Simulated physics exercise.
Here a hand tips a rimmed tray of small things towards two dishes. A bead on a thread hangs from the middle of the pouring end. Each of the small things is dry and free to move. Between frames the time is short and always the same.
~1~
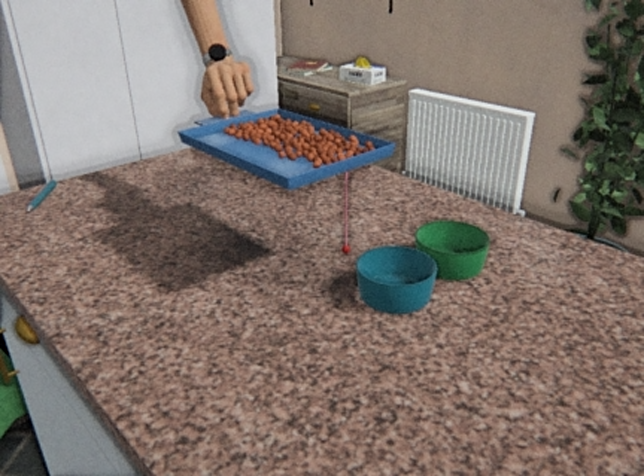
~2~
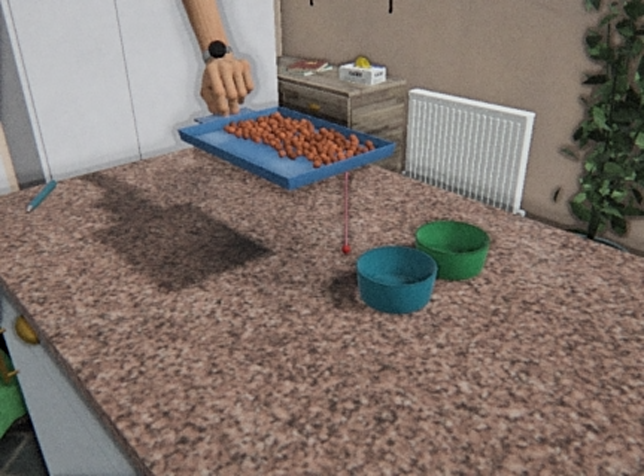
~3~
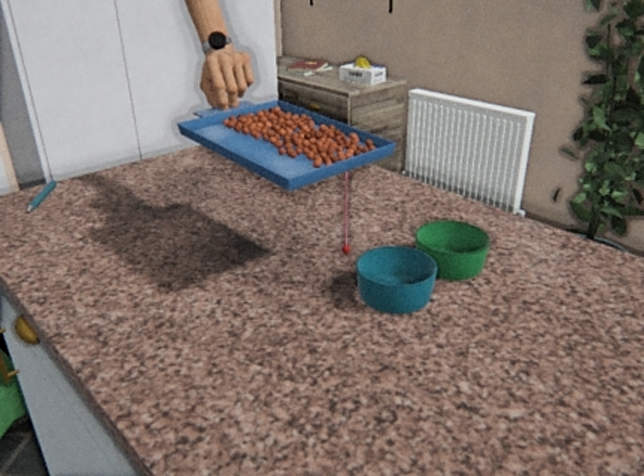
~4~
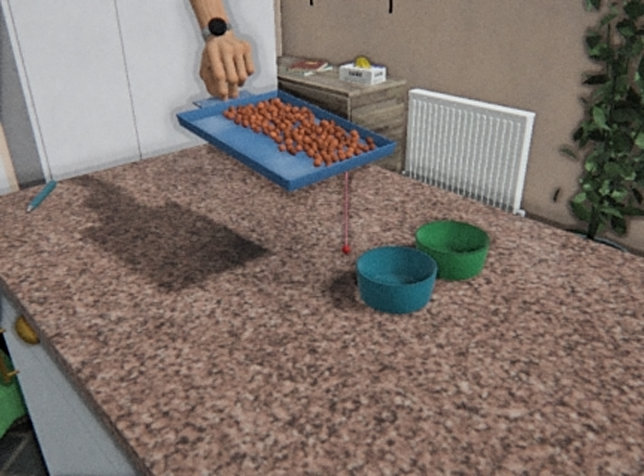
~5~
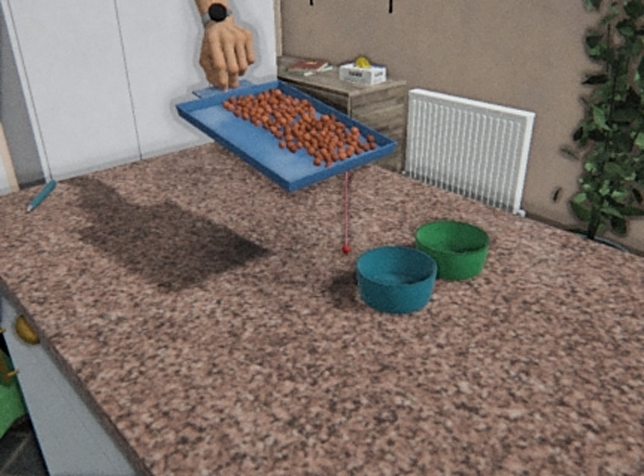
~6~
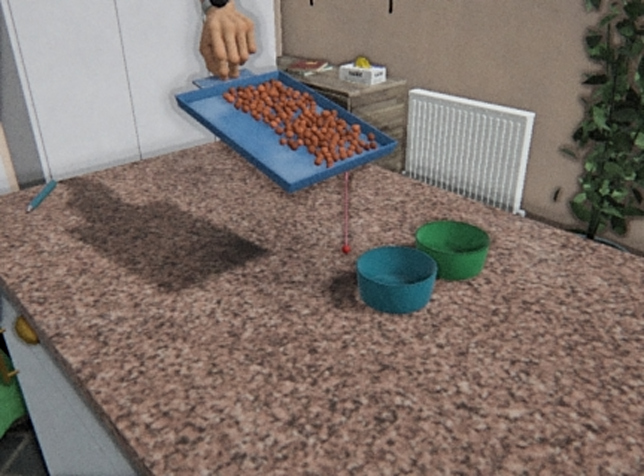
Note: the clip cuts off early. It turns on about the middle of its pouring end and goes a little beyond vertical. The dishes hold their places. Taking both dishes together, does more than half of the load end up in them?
No.
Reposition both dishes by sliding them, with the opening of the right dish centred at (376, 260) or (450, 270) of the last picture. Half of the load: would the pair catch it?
Well, a majority share the first time and a minority share the next.
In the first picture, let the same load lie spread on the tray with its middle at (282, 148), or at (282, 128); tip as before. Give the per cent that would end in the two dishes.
Try 1: 30 %; try 2: 40 %.
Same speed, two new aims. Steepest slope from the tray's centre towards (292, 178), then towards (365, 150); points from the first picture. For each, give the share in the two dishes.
0 %, give or take, and then 20 %.
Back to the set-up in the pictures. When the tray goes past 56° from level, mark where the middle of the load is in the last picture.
Load centre: Approx. (328, 134).
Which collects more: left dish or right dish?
Of the two, the left-side one is the fuller.
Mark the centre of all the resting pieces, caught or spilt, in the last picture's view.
Near (353, 318).
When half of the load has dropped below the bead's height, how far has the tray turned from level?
About 110°.
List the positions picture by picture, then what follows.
In the first frame, corners of the pouring end at (289, 177) and (392, 144), level; middle of the load at (295, 141), clay pellets; left dish at (426, 293); right dish at (481, 261); bead on its thread at (346, 249).
In the second frame, corners of the pouring end at (289, 177) and (392, 143), level; middle of the load at (295, 140).
In the third frame, corners of the pouring end at (289, 178) and (393, 143), tipped barely, lowest at the left corner; middle of the load at (295, 136).
In the fourth frame, corners of the pouring end at (290, 179) and (393, 143), tipped a little, lowest at the left corner; middle of the load at (295, 131).
In the fifth frame, corners of the pouring end at (290, 180) and (394, 142), tipped a little, lowest at the left corner; middle of the load at (296, 126).
In the sixth frame, corners of the pouring end at (291, 182) and (394, 142), tipped a little, lowest at the left corner; middle of the load at (296, 121); left dish at (426, 293); right dish at (481, 261).
Soon, tray tipped steeply; nearly all on the tray; a small part in the air.
A while on, tray tipped right over; nearly all on the tray; a stray few in the left dish; a small part outside both.
Towards the end, tray tipped past a quarter turn; about a third in the left dish; about two thirds outside both.
Finally, tray tipped past a quarter turn; about a third in the left dish; none in the right dish; about two thirds outside both.
